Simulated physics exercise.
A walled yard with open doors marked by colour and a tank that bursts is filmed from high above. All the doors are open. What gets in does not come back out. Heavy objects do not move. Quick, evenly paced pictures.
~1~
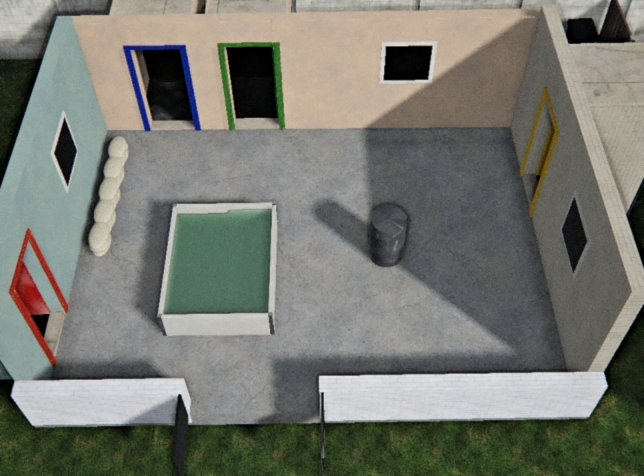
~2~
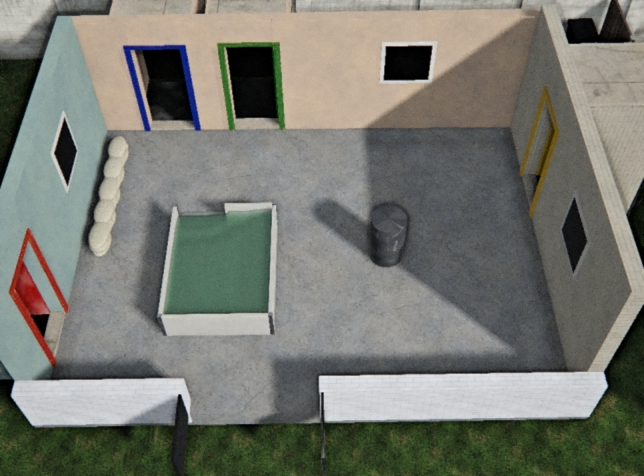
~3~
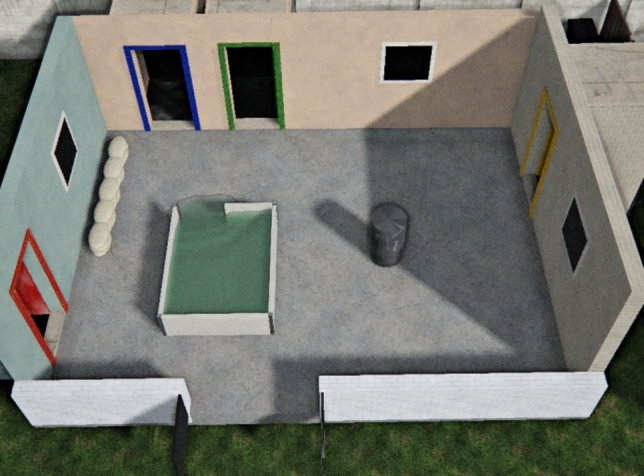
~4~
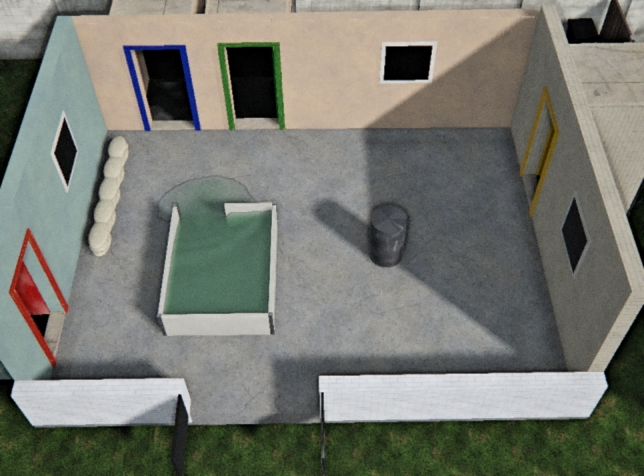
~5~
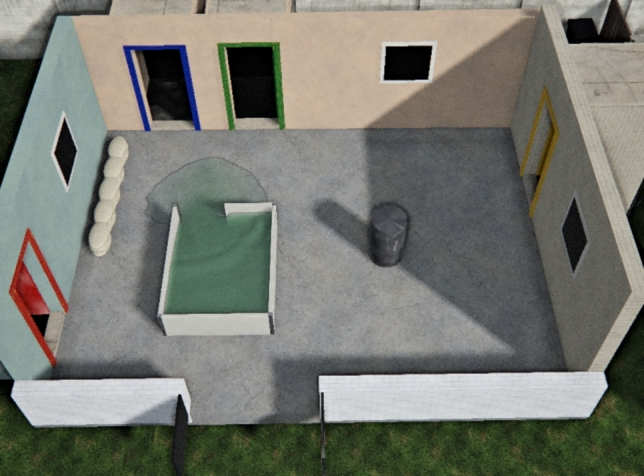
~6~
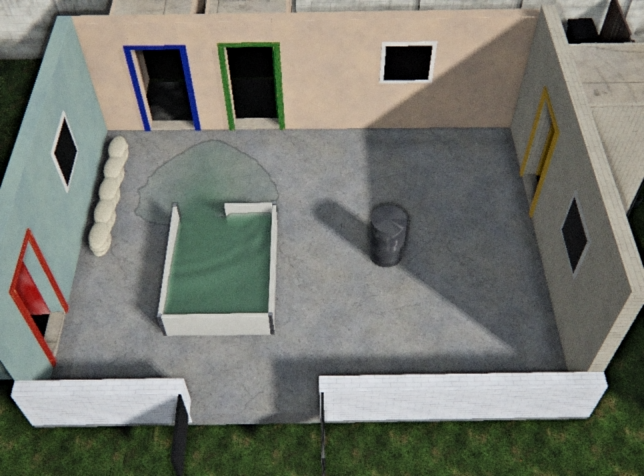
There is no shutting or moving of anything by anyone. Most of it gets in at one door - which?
The blue door takes the most.
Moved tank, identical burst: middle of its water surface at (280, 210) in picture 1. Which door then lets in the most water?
Answer: The green-painted one.
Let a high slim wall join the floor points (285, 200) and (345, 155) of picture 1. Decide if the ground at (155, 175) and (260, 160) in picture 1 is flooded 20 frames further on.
Soaked, soaked.
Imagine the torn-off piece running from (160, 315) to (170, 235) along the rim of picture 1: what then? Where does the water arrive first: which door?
Answer: The red door.
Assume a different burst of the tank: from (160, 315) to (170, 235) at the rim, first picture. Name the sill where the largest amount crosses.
I'd point to the red one.
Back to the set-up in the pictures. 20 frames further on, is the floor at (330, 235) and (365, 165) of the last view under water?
In the order asked, the first is spared and the second is swamped.
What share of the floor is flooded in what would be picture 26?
About 25 per cent.
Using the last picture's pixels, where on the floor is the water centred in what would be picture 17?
Point: (218, 236).
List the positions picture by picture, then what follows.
The tank at (221, 260) is whole and still, in the first frame.
The front is at a hidden place, out from the gap on the tank's far side, in the second frame.
Water pours out on the tank's far side and has run to (230, 200), in the third frame.
Water pours out on the tank's far side and has run to (219, 179), in the fourth frame.
Water pours out on the tank's far side and has run to (218, 161), in the fifth frame.
Water pours out on the tank's far side and has run to (210, 144), in the sixth frame.
A moment on, water covers 15 % of the floor; green door a trickle in, yellow door not reached, blue door a trickle in, red door not reached.
Next, water covers 15 % of the floor; green door some in, yellow door not reached, blue door some in, red door not reached.
Then, water covers 25 % of the floor; green door some in, yellow door not reached, blue door a lot in, red door not reached.
Later, water covers 45 % of the floor; green door a lot in, yellow door wet at the sill, nothing in, blue door a lot in, red door wet at the sill, nothing in.
In the end, water covers 65 % of the floor; green door a lot in, yellow door wet at the sill, nothing in, blue door a lot in, red door wet at the sill, nothing in; the blue door has let in the most.
